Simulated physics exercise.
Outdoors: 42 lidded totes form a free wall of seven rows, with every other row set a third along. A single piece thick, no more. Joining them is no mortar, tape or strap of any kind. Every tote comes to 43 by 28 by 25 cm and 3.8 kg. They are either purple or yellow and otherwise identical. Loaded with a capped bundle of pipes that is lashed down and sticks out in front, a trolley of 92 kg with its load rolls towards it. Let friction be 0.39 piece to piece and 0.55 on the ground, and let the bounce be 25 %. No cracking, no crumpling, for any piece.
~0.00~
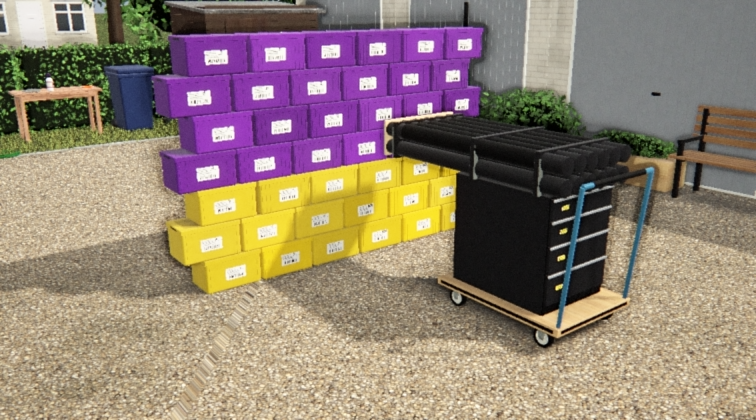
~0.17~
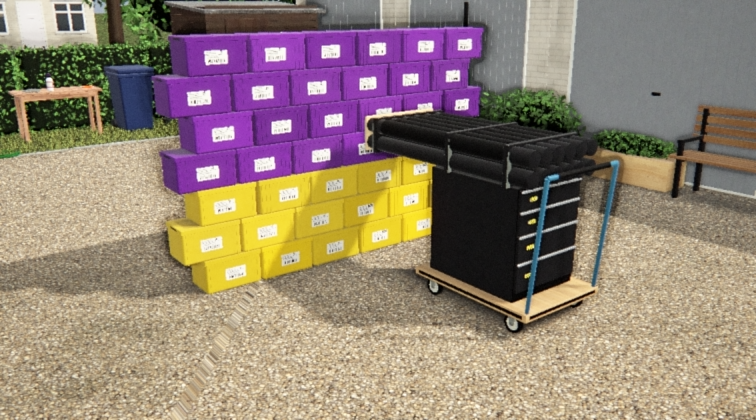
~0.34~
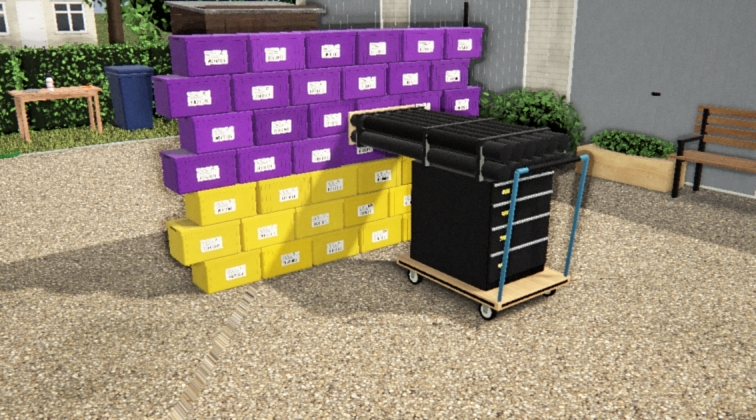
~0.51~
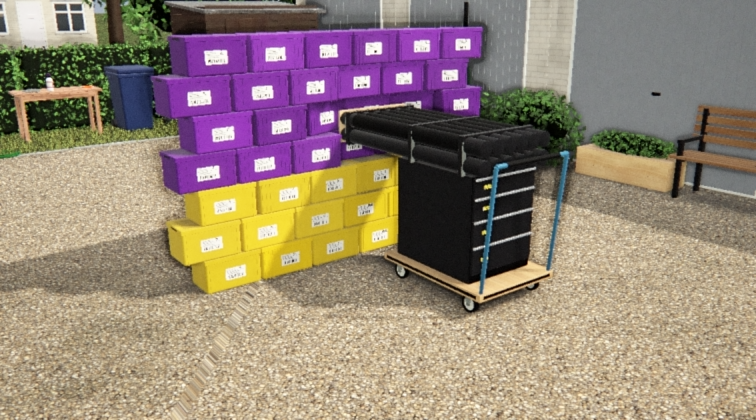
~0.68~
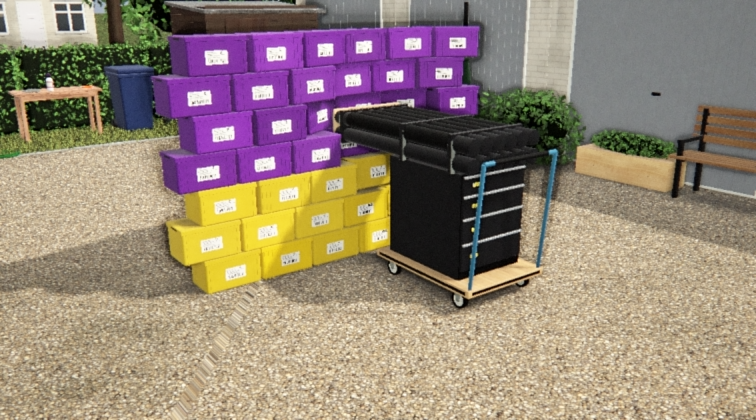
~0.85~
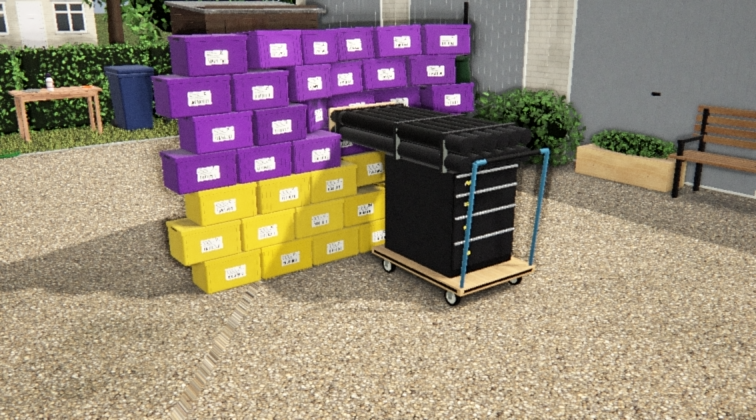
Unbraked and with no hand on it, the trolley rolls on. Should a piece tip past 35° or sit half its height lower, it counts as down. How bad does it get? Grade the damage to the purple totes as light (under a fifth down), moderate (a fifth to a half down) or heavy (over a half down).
Heavy.
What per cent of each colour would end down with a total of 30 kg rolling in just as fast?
Yellow 0, purple 0 per cent.
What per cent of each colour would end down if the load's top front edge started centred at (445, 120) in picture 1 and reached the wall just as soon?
Yellow 0%, purple 30%.
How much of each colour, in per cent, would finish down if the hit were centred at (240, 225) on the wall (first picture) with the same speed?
Result - yellow: 20 percent, purple: 60 percent.
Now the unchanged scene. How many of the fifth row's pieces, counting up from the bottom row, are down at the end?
Count down in that row: 4.
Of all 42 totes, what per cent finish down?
The share is about 45 in a hundred.
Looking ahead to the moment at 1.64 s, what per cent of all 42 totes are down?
45 %.
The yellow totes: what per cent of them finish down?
For yellow, it's 10 per cent down at the end.
After 1.10 s, load 38 cm past the wall's line, still rolling; none of the 24 purple totes down (0 of 42 in all colours); top purple tote 15° from how it stood.
After 1.38 s, load 45 cm past the wall's line, still rolling; 16 of the 24 purple totes down (18 of 42 in all colours); top purple tote 36° from how it stood.
After 1.64 s, load 49 cm past the wall's line, still rolling; 16 of the 24 purple totes down (18 of 42 in all colours); top purple tote 71° from how it stood, 66 cm lower.
After 2.12 s, load 54 cm past the wall's line, still rolling; 16 of the 24 purple totes down (18 of 42 in all colours); top purple tote on its side.
In the end (3.7 s), load 55 cm past the wall's line, stopped; 16 of the 24 purple totes down (18 of 42 in all colours); top purple tote on its side; top yellow tote unmoved. That is 67 per cent. From the last view, middles, top purple tote near (172, 241), top yellow tote near (277, 190).
